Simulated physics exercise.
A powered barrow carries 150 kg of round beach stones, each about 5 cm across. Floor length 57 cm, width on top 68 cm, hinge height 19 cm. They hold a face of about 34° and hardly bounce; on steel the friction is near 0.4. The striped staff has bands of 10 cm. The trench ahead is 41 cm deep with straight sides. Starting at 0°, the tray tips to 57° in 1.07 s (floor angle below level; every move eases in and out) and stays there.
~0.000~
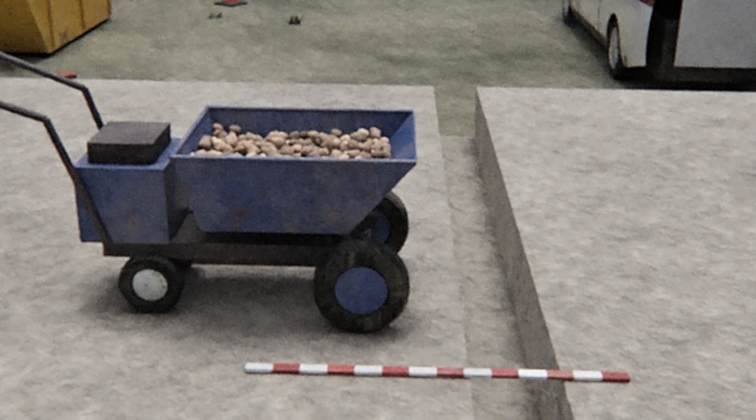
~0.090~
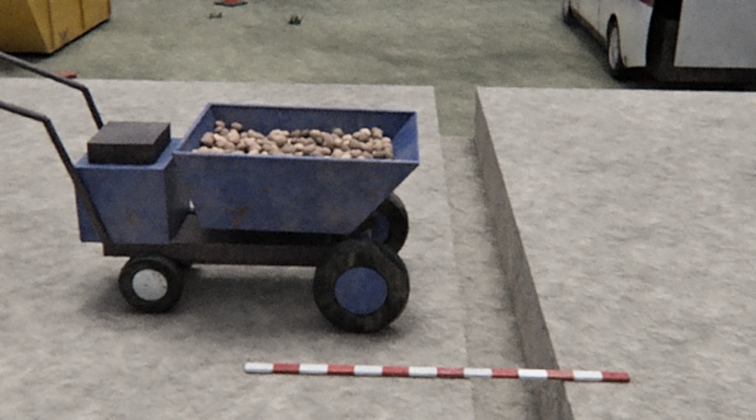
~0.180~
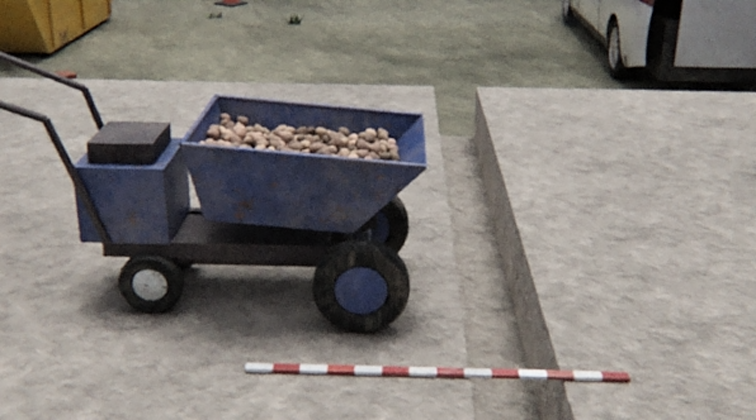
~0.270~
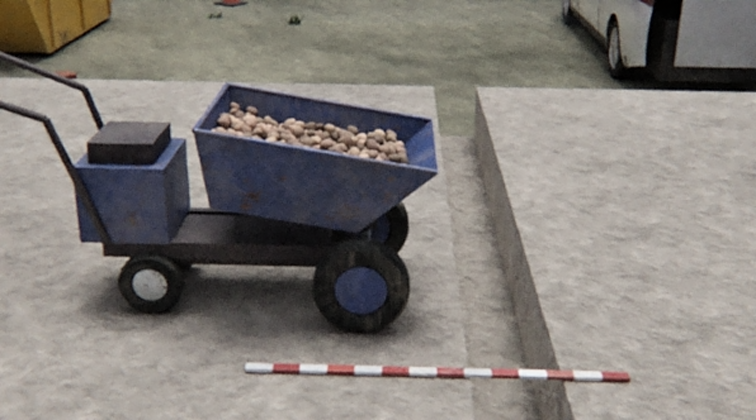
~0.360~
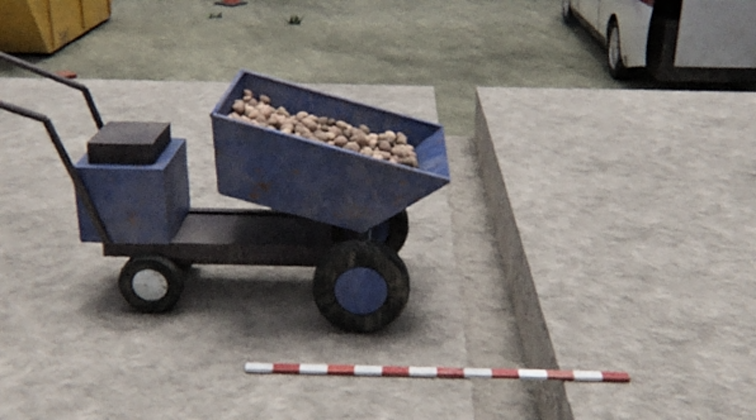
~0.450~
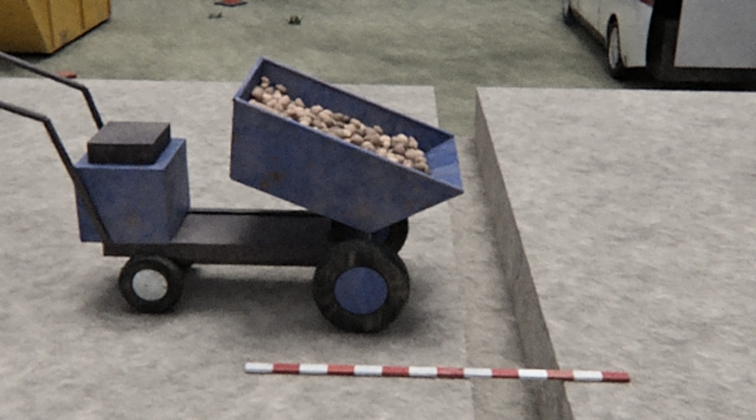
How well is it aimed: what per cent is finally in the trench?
About 46 per cent.
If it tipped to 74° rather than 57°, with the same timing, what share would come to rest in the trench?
Then about 50 per cent.
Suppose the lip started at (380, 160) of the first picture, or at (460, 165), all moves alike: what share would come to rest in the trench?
First some 65, then 20 per cent.
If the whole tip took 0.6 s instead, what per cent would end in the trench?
In that case some 35 per cent.
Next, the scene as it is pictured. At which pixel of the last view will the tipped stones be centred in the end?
Near (527, 357).
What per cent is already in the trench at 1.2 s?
About 10 per cent by then.
After 0.8 s the floor is at 48°; 100 % in the tray; the foremost stones are at (478, 217).
After 1.2 s the floor is at 57°; 88 % in the tray, 10 % in the trench, 3 % past the trench; the foremost stones are at (564, 282).
After 1.5 s the floor is at 57°; 54 % in the tray, 17 % in the trench, 29 % past the trench; the foremost stones are at (675, 302).
After 3.5 s the floor is at 57°; 22 % in the tray, 46 % in the trench, 32 % past the trench; the foremost stones are past the picture's edge.
